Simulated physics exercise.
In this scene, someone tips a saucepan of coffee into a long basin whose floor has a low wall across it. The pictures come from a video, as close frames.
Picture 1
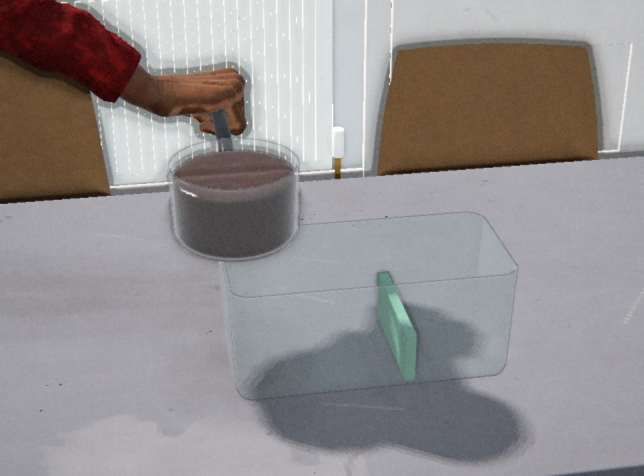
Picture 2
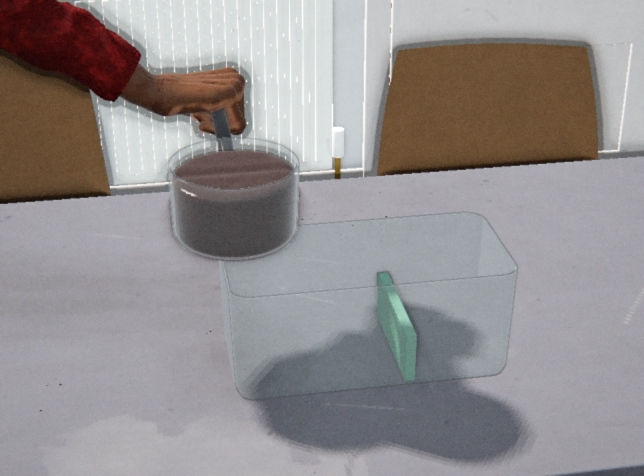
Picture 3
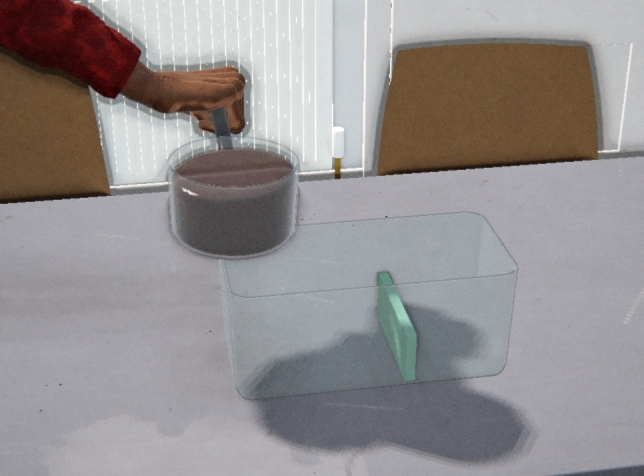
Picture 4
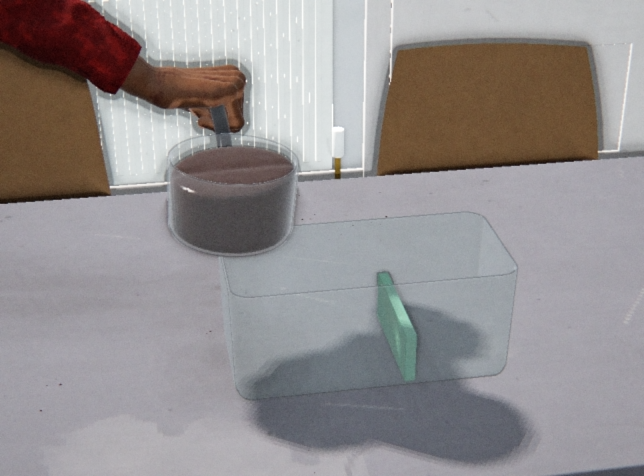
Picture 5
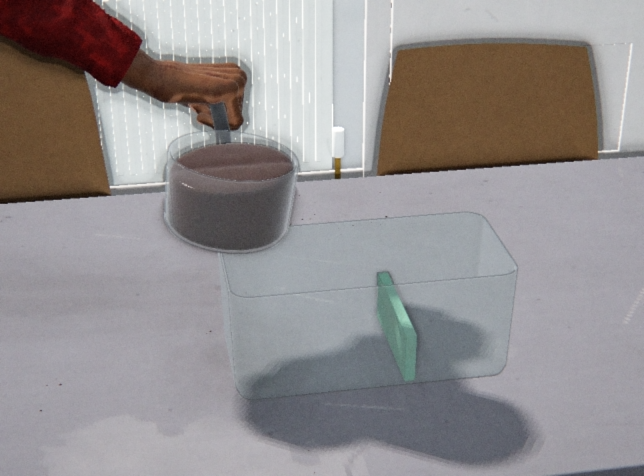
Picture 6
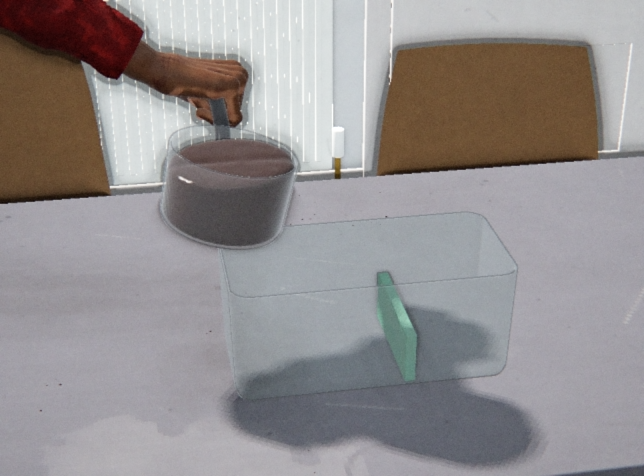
A hand slightly tilts a saucepan of brown liquid above a clear, long basin.
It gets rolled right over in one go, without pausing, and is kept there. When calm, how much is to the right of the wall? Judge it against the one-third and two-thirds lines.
Most likely one third to two thirds will rest right of the wall.
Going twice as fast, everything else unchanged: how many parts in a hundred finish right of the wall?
Share on the right: Some 50 percent.
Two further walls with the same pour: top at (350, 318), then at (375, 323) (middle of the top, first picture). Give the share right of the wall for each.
Try one about 90 %, try two about 80 %.
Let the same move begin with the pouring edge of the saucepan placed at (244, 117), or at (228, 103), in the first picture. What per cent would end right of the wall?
The first gives 5 %, the second 5 %.
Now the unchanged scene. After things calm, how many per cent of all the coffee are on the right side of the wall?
Close to 50 in a hundred.
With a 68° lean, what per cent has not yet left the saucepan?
About 65 per cent.
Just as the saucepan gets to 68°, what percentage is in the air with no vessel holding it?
It's close to 30 %.
A moment on, the saucepan is tipped part way and 64 per cent is still to pour, 9 is left of the wall and 0 right of it.
Next, the saucepan is tipped right over and 11 per cent is still to pour, 27 is left of the wall and 46 right of it.
Then the saucepan is tipped right over and 0 per cent is still to pour, 46 is left of the wall and 52 right of it.
Later the saucepan is tipped right over and 0 per cent is still to pour, 47 is left of the wall and 52 right of it.
Finally, 47 per cent lies left of the wall, 52 right of it and 1 outside.
